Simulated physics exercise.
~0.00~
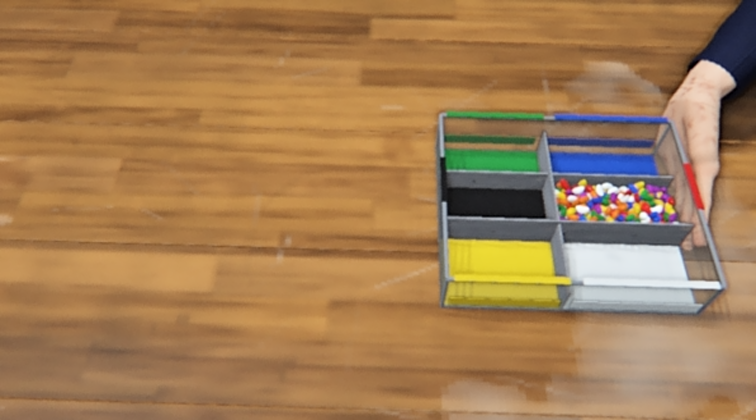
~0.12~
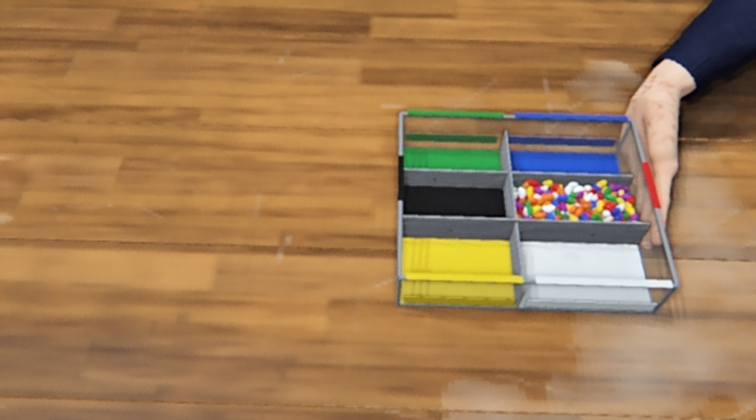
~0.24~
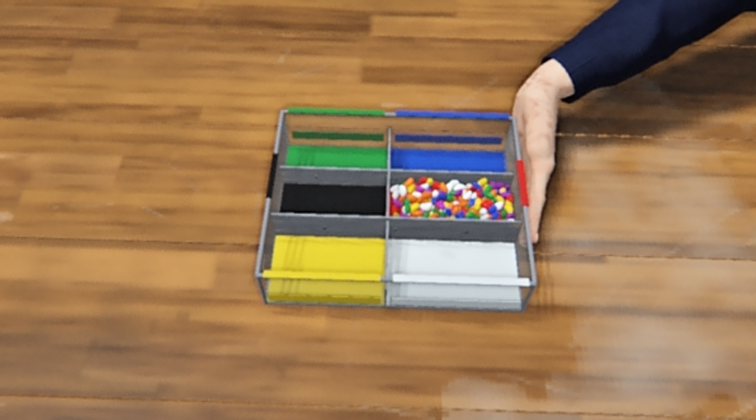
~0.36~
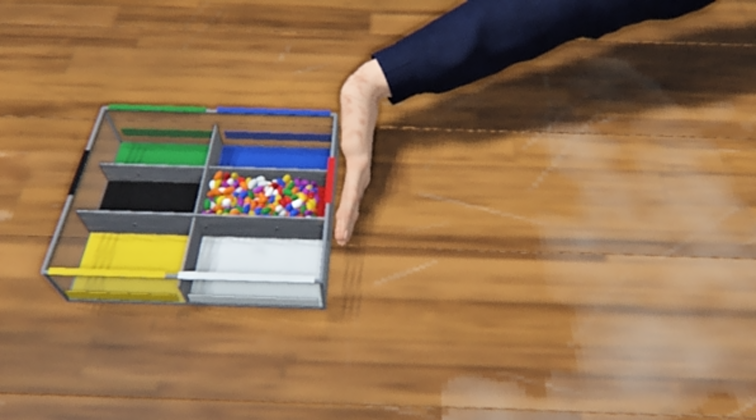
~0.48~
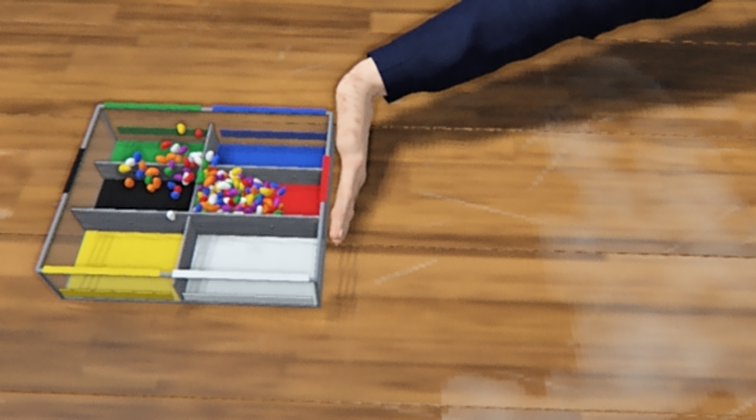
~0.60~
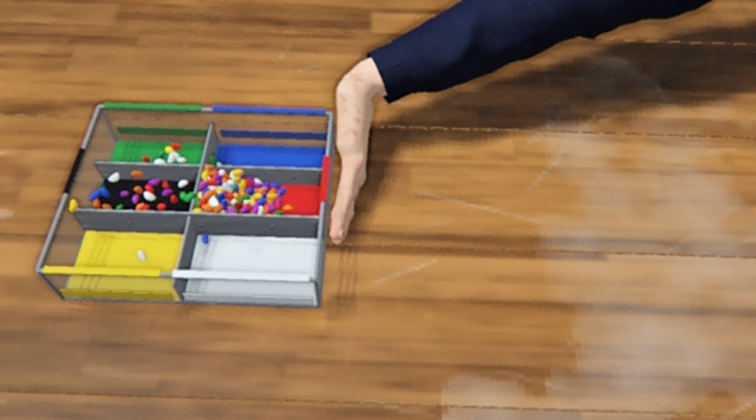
On a wooden plank surface seen from above at a slant, a dark-sleeved arm rests its hand against the right side of a clear tray. The tray has six compartments, green and blue at the back, black and red in the middle, yellow and white at the front, with multicoloured jelly beans filling the red one. The hand and tray move left together, then stop abruptly. Many beans fly leftward over the partitions. They settle with most still bunched in the red compartment, others scattered across the black, and a few in the green, yellow and white.
